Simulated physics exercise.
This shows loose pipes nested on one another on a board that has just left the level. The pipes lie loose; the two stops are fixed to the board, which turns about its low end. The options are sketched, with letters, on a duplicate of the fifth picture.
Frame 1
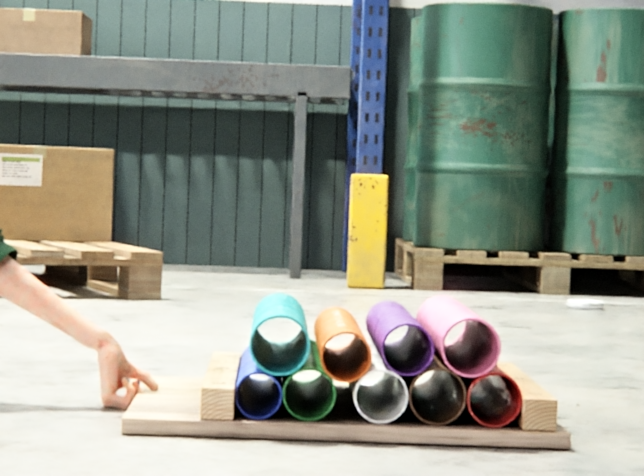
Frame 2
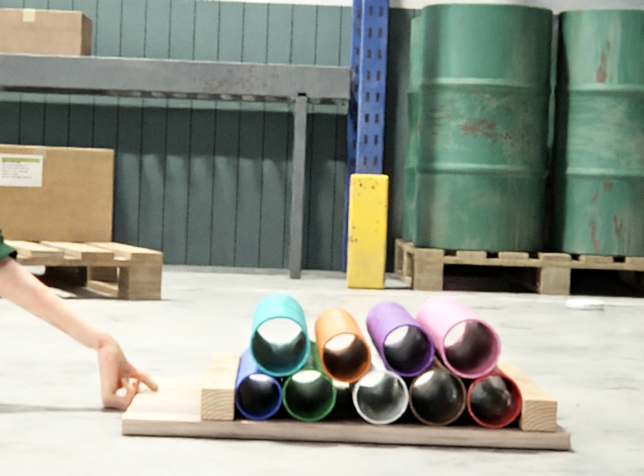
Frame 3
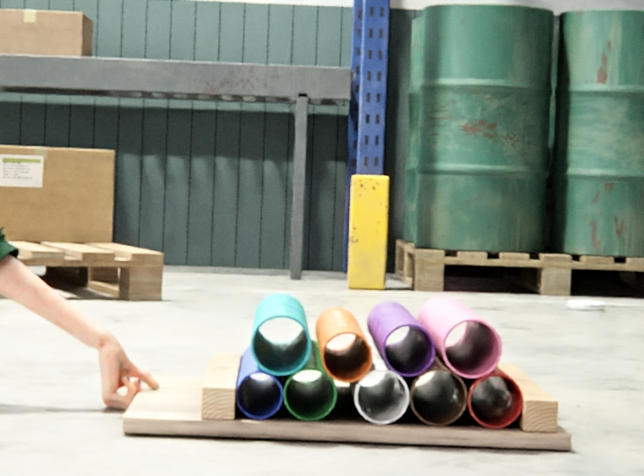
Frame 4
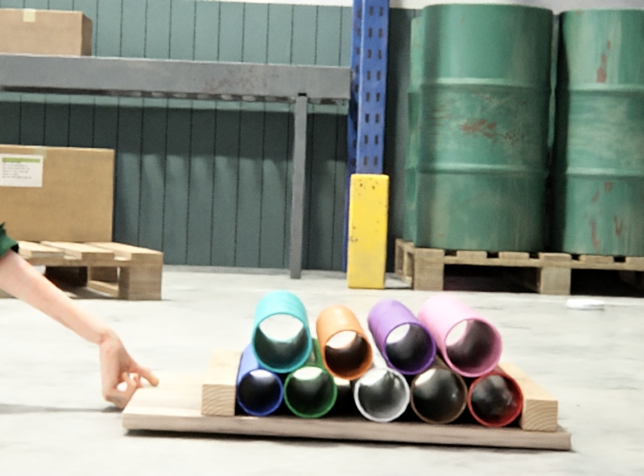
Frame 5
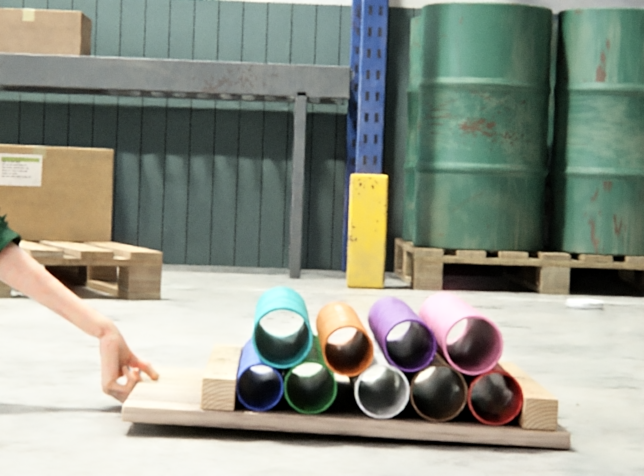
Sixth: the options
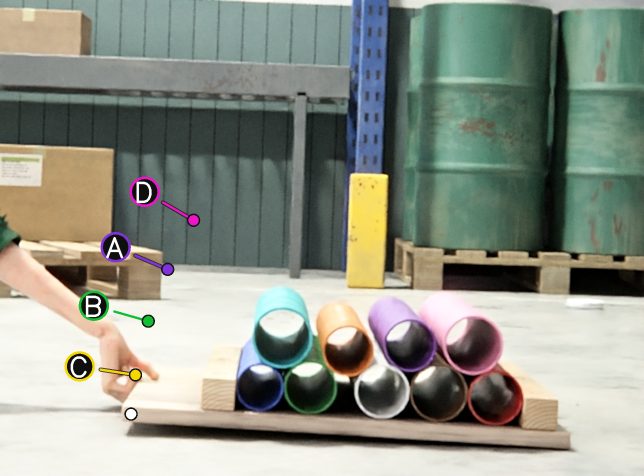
To begin with, colorful pipes lie nested in two rows between wooden blocks on a board on the floor, with a hand gripping the board's left end. The hand then raises that end very slightly, and the board tilts a little while the pipes stay nested together.
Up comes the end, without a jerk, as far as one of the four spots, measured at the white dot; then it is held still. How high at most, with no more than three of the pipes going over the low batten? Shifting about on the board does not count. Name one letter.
The last mark within the limit is D.
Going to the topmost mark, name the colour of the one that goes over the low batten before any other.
It is the pink one.
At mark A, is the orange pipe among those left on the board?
Yes.
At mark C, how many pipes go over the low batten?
The count is none.
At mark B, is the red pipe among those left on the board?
Yes, with B.
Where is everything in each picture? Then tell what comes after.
In the first frame, orange pipe (346, 357); pink pipe (471, 347); board (341, 395).
In the second frame, board (341, 395); blue pipe (259, 396).
In the third frame, board (342, 395); blue pipe (259, 395); turquoise pipe (281, 345).
In the fourth frame, board (342, 392); blue pipe (259, 392); green pipe (310, 392).
In the fifth frame, board (341, 389); blue pipe (259, 387); green pipe (310, 387).
On the marked copy, A at (167, 269); B at (148, 321); C at (135, 375); D at (194, 220); the white dot at (131, 414).
Following D. Soon after the start, board at 17°.
Later, board at 28°.
In the end, board at 28°, one over the low batten (pink).
As for the rest, A none over the low batten; B none over the low batten; C none over the low batten.
